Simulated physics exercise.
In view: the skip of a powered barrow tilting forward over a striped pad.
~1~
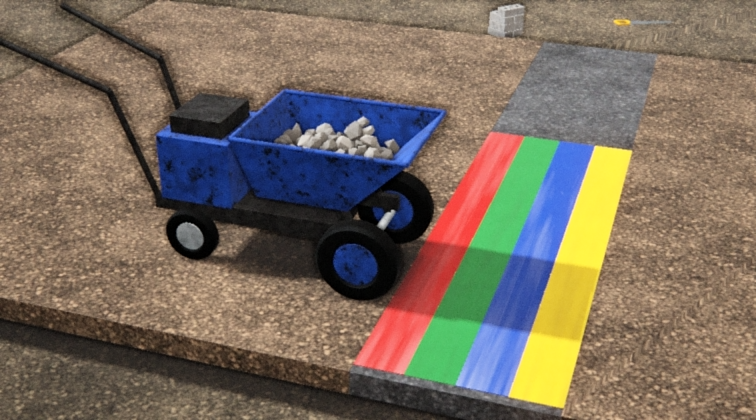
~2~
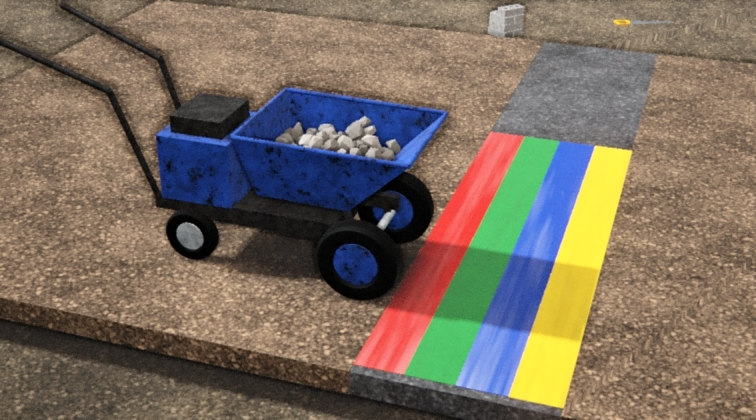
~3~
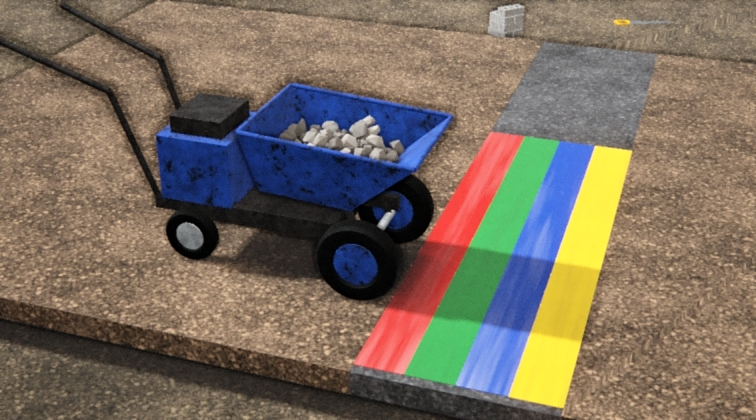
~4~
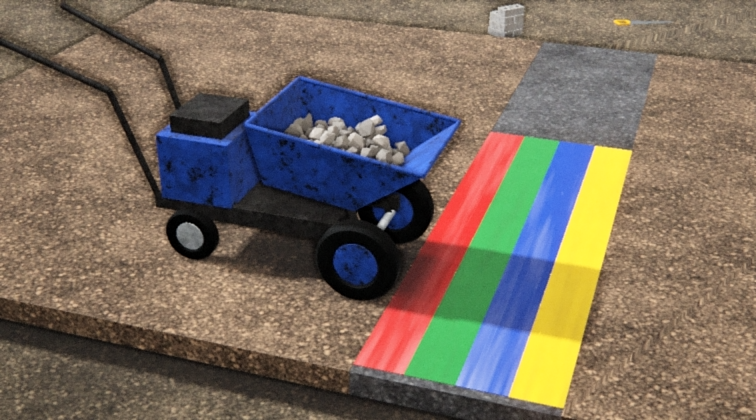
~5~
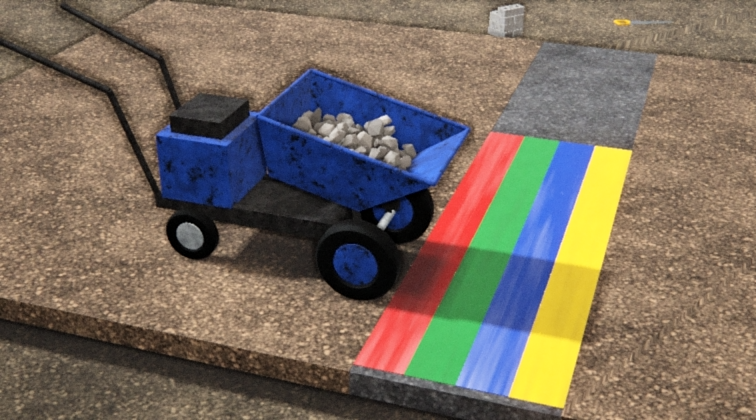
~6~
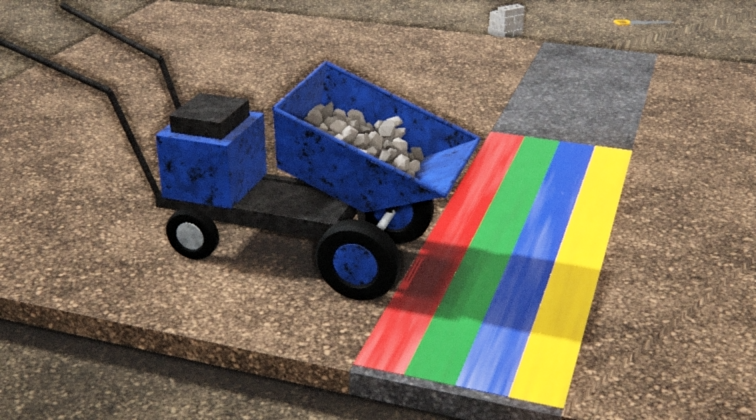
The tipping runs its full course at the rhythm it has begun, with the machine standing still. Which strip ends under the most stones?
Most covered: The blue band.
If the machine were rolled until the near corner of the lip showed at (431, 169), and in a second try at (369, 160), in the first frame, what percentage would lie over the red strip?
Roughly 0 per cent, and 0 per cent.
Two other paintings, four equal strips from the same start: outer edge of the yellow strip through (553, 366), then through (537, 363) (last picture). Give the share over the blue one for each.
About 30 and 20 per cent.
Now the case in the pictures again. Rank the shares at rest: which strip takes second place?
The runner-up: Yellow.
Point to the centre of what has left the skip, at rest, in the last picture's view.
Close to (537, 289).
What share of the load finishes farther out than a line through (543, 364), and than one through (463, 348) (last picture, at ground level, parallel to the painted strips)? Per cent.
Near 10 % and 70 %.
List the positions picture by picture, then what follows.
In the first picture, lip of the skip at (406, 165), level; top of the load at (327, 147), broken stones; red strip at (399, 331); green strip at (447, 341); blue strip at (497, 351); yellow strip at (548, 361).
In the second picture, lip of the skip at (408, 167), level; top of the load at (329, 146).
In the third picture, lip of the skip at (414, 170), tipped barely; top of the load at (327, 137).
In the fourth picture, lip of the skip at (423, 176), tipped a little; top of the load at (319, 135).
In the fifth picture, lip of the skip at (433, 185), tipped a little; top of the load at (328, 131).
In the sixth picture, lip of the skip at (444, 196), tipped clearly; top of the load at (322, 129); red strip at (399, 331); green strip at (447, 341); blue strip at (497, 351); yellow strip at (548, 361).
Soon, skip tipped steeply; all in the skip.
A while on, skip tipped right over; most in the skip; a stray few over the green strip; about a quarter over the blue strip; a stray few over the yellow strip.
Towards the end, skip tipped right over; about a third in the skip; a stray few over the green strip; about a third over the blue strip; about a quarter over the yellow strip; a stray few off the paint.
Finally, skip tipped right over; about a third in the skip; none over the red strip; a stray few over the green strip; about a third over the blue strip; about a quarter over the yellow strip; a stray few off the paint.
